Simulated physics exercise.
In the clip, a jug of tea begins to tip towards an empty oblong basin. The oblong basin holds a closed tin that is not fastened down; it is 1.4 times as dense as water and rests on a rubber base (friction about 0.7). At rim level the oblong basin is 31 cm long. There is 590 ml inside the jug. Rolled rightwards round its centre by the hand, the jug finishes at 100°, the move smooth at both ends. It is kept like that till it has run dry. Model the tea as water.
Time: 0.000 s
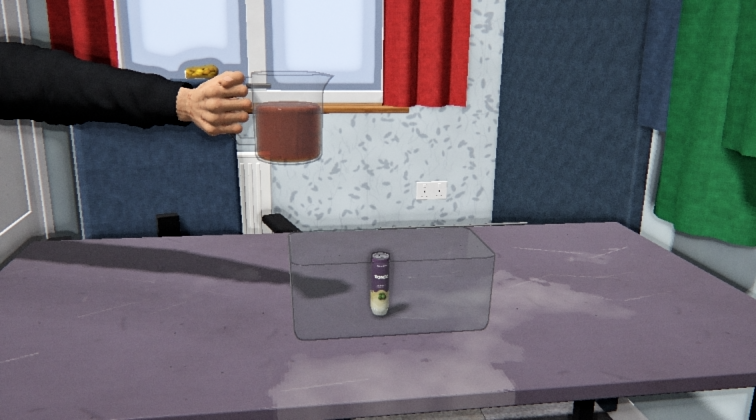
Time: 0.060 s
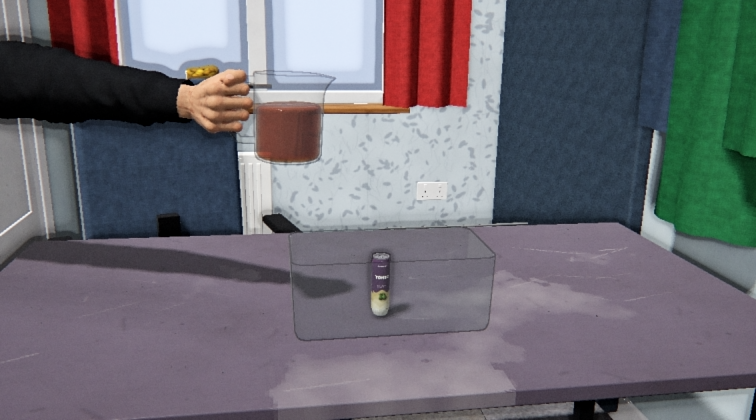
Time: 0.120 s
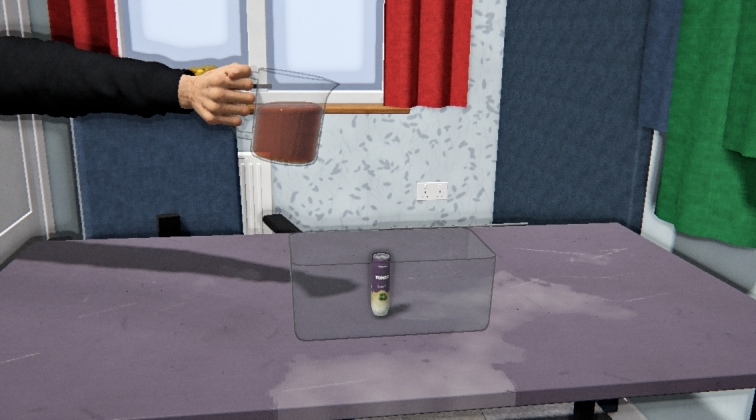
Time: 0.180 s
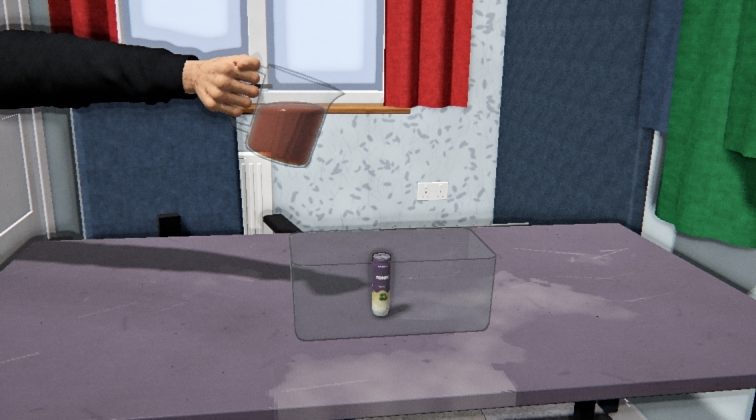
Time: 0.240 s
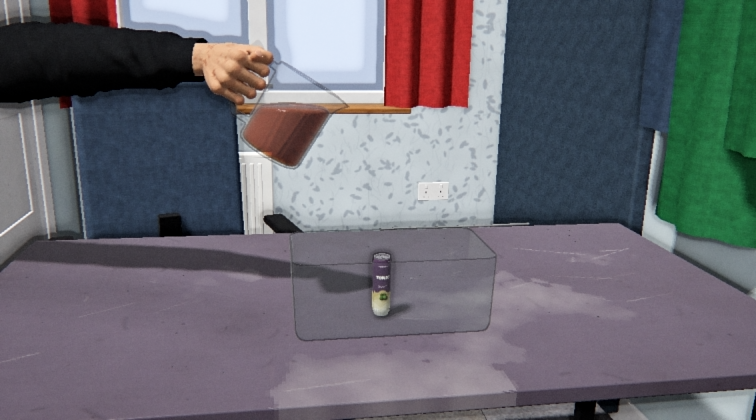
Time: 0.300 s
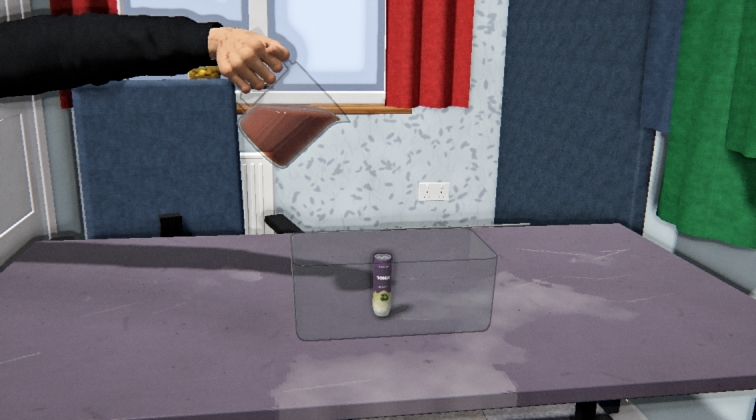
In a room with red and green curtains, a hand holds a clear jug of brown liquid upright above a purple table, where a small tin stands inside a transparent oblong basin. The hand then rolls the jug steadily rightwards until it leans steeply, the liquid shifting towards its pouring edge.
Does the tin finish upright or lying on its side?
It finishes upright.
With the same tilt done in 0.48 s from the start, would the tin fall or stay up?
In that case the tin stays vertical.
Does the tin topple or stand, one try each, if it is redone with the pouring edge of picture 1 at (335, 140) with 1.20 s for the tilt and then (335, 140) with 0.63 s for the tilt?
Run one: It tumbles. Run two: It tumbles.
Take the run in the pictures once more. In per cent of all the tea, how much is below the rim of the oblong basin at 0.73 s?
48 %, more or less.
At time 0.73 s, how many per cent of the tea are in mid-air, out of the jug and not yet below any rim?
Near 28 in a hundred.
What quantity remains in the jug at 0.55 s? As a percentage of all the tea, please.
Some 66 per cent.
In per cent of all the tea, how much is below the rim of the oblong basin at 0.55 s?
Estimate - around 4 in a hundred parts.
After 0.55 s the tilt is 96° and 66 per cent is still to pour; the tin stands where it began.
After 0.73 s the tilt is 100° and 24 per cent is still to pour; the tin stands where it began.
After 0.92 s the tilt is 100° and 8 per cent is still to pour; the tin stands where it began.
After 1.13 s the tilt is 100° and 2 per cent is still to pour; the tin stands where it began.
In the end the tin stands where it began.
